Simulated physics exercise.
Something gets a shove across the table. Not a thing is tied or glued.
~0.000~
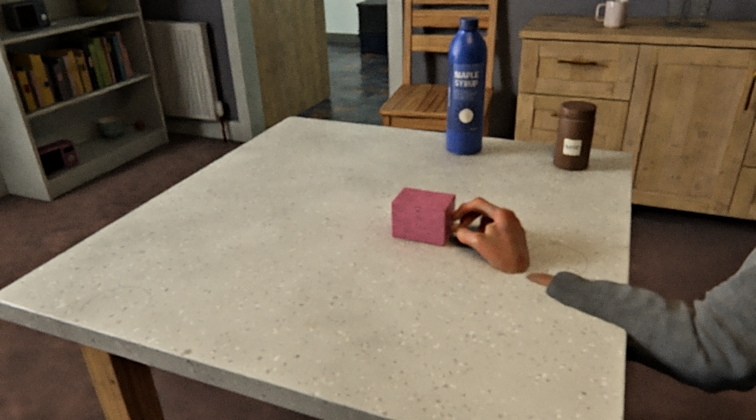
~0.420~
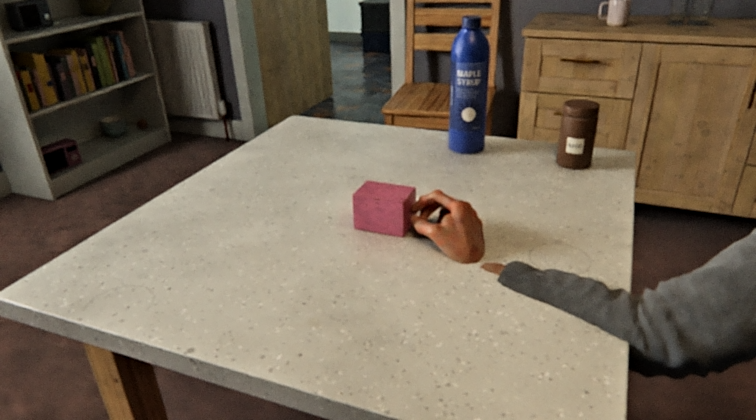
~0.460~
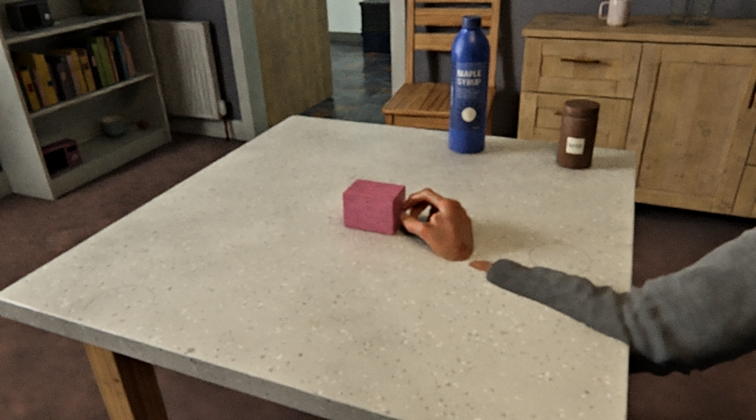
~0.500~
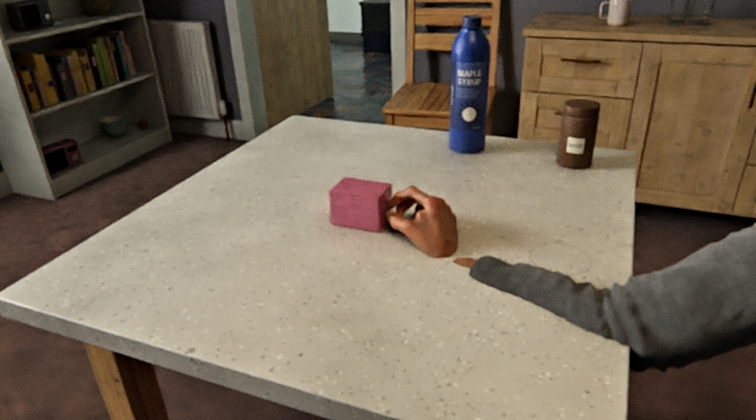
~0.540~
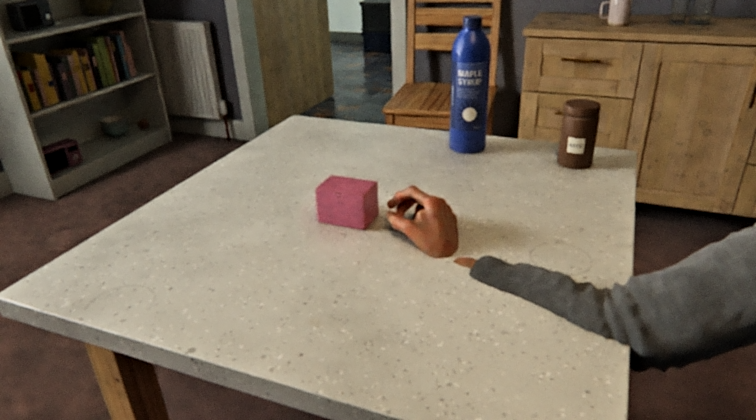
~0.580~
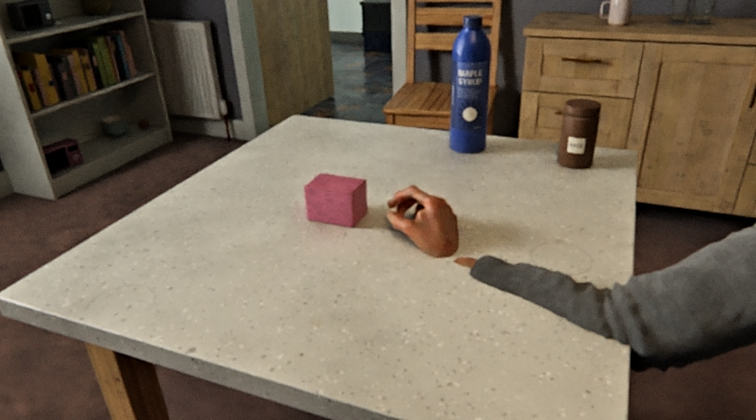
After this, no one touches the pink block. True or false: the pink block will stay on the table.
True.
Around 0.68 s, pink block displaced about its own width near (320, 197).
Around 0.88 s, pink block displaced about its own width near (317, 197).
Finally (1.3 s), moved from the start, pink block. Final places as the last picture's camera would see them, pink block near (317, 197).
